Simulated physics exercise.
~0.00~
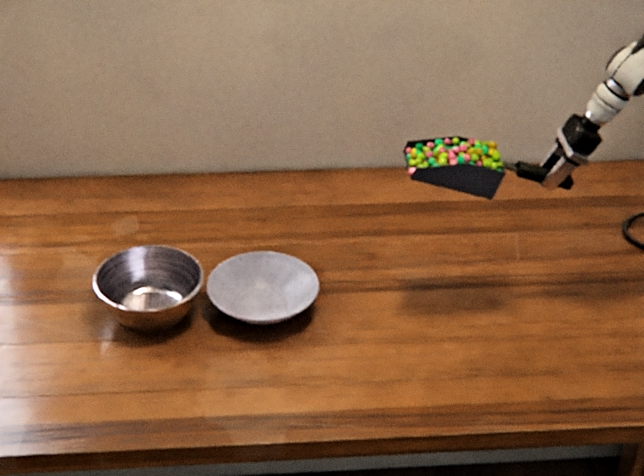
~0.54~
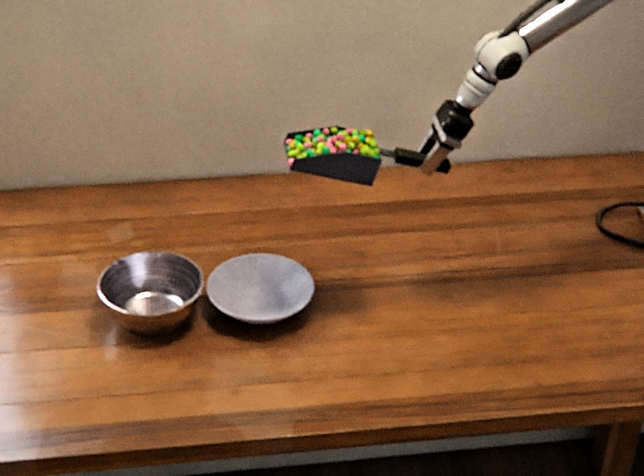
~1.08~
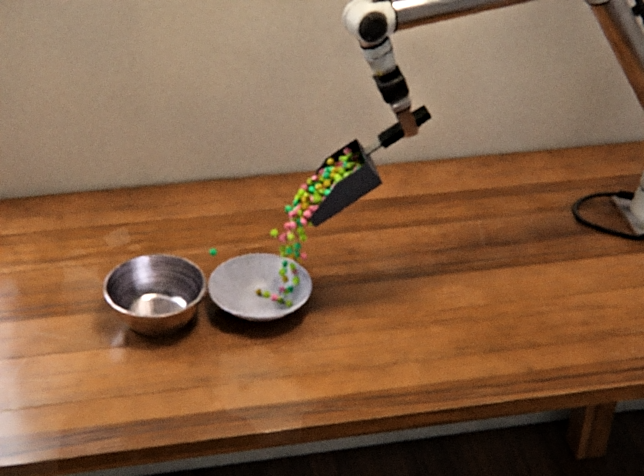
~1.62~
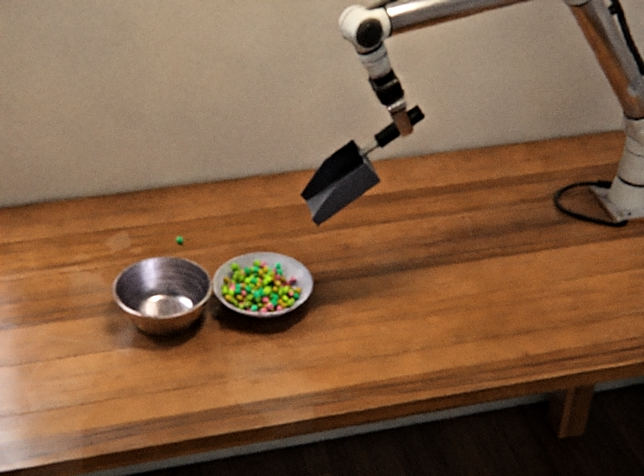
On a glossy brown wooden table against a plain beige wall, seen from the front and slightly above, a shiny metal bowl sits at the left beside a shallow grey dish. A white and black robot arm holds a dark scoop heaped with green, pink, yellow and orange sweets. The arm carries the level scoop left toward the dishes, then tips it forward. The sweets pour down into the grey dish, while a green one strays behind the bowl. Finally, the tilted scoop hangs empty, the dish holds a colourful pile, the metal bowl stays empty, and one green sweet lies on the table.
